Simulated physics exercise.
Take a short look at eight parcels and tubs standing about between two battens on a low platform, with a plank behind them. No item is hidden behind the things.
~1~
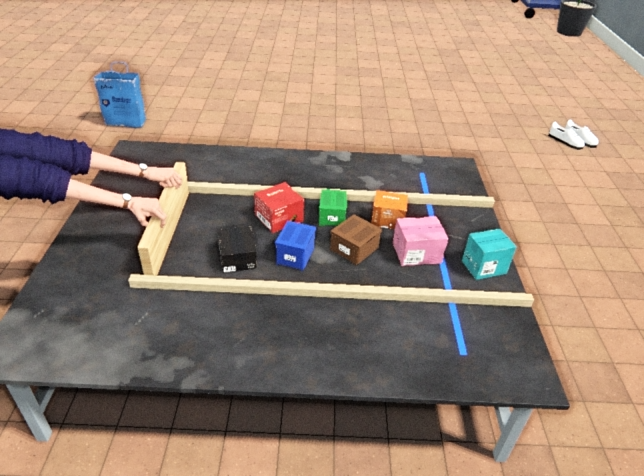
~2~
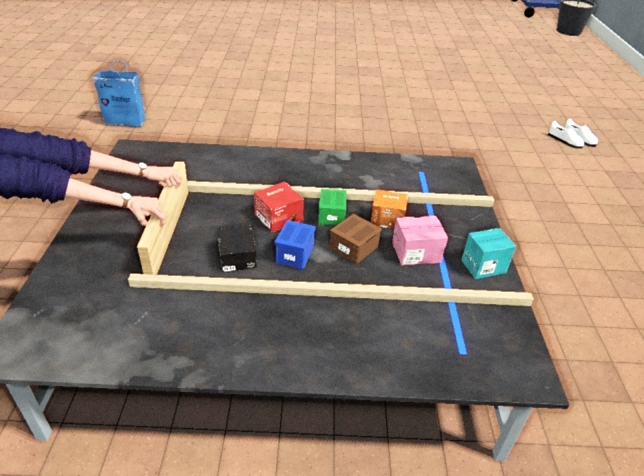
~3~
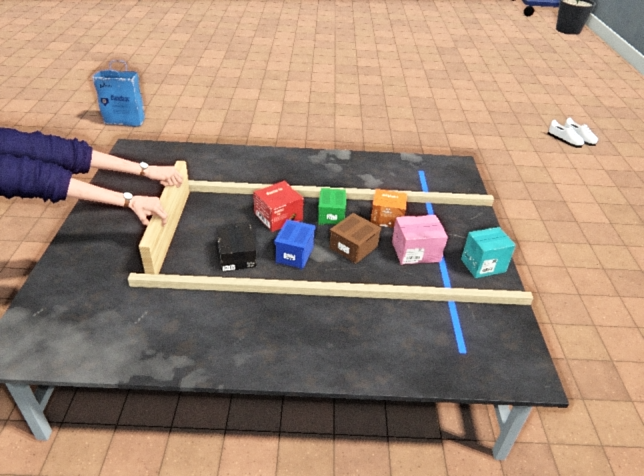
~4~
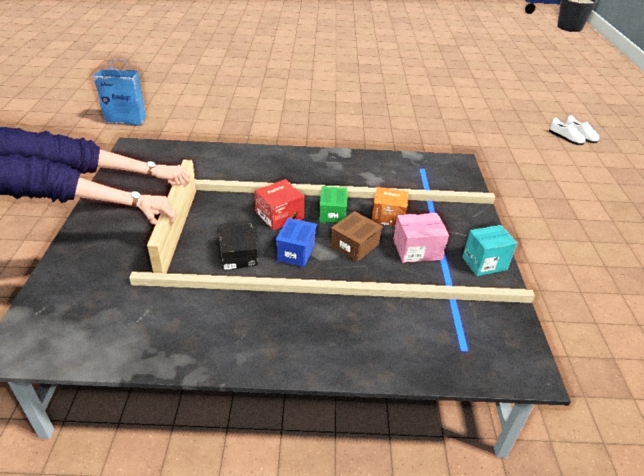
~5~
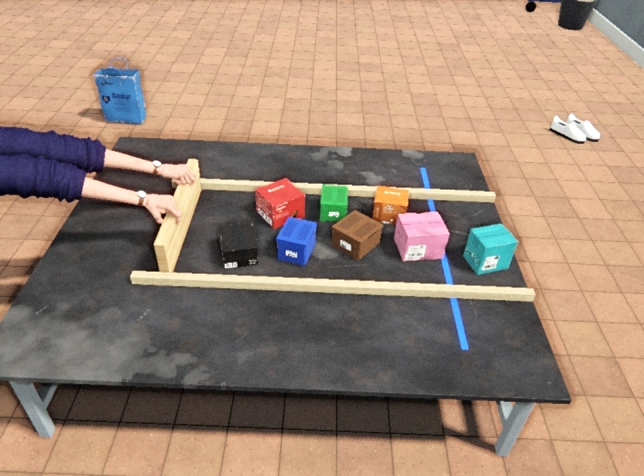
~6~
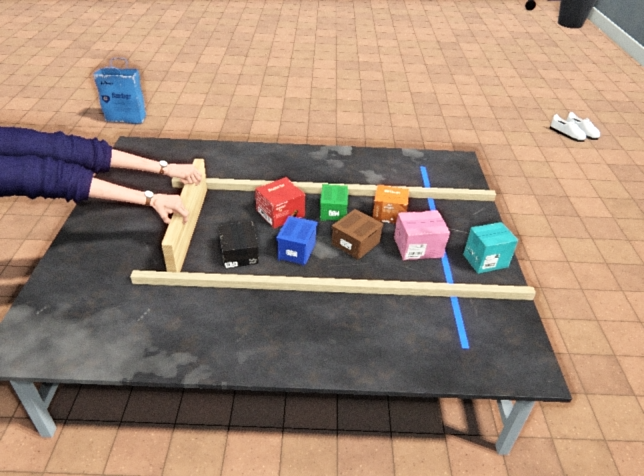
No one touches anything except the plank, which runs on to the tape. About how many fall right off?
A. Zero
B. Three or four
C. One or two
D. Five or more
B, three or four.
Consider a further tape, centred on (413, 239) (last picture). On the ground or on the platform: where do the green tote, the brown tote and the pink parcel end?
Here's how it goes: The green tote is still up there, the brown tote is still up there, and the pink parcel ends up down.
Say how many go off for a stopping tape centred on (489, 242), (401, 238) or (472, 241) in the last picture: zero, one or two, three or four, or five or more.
Well, it comes out as more than four, not one and 5 or more, in that order.
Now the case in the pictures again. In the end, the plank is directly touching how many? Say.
Well, it touches 2.
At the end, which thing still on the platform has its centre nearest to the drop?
The brown tote, it is.
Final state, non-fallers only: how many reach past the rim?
I make it 1.
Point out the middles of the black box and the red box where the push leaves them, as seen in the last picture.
Taking them in turn, first comes (465, 257), then (457, 217).
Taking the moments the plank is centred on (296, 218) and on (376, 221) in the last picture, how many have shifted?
At the first point the count is 6, at the second it's 8.
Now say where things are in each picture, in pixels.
In the first picture, turquoise box (488, 254); pink parcel (419, 241); orange box (389, 210); plank (166, 217); tape (439, 246).
In the second picture, pink parcel (419, 240); brown tote (355, 239).
In the third picture, orange box (389, 209); green tote (332, 207).
In the fourth picture, turquoise box (489, 250); blue tote (296, 243).
In the fifth picture, pink parcel (421, 236); plank (180, 214).
In the sixth picture, turquoise box (490, 248); pink parcel (421, 235); orange box (391, 205); plank (187, 214); tape (440, 240).
Early on, none off yet; turquoise box at rest near (490, 248); pink parcel at rest near (421, 235); orange box at rest near (391, 205).
A while later, none off yet; turquoise box travelled about its own width near (517, 250); pink parcel travelled about its own width near (473, 230); orange box travelled about its own width near (433, 205).
Finally, the number that fall off is three or four; lost, orange box, pink parcel and turquoise box.
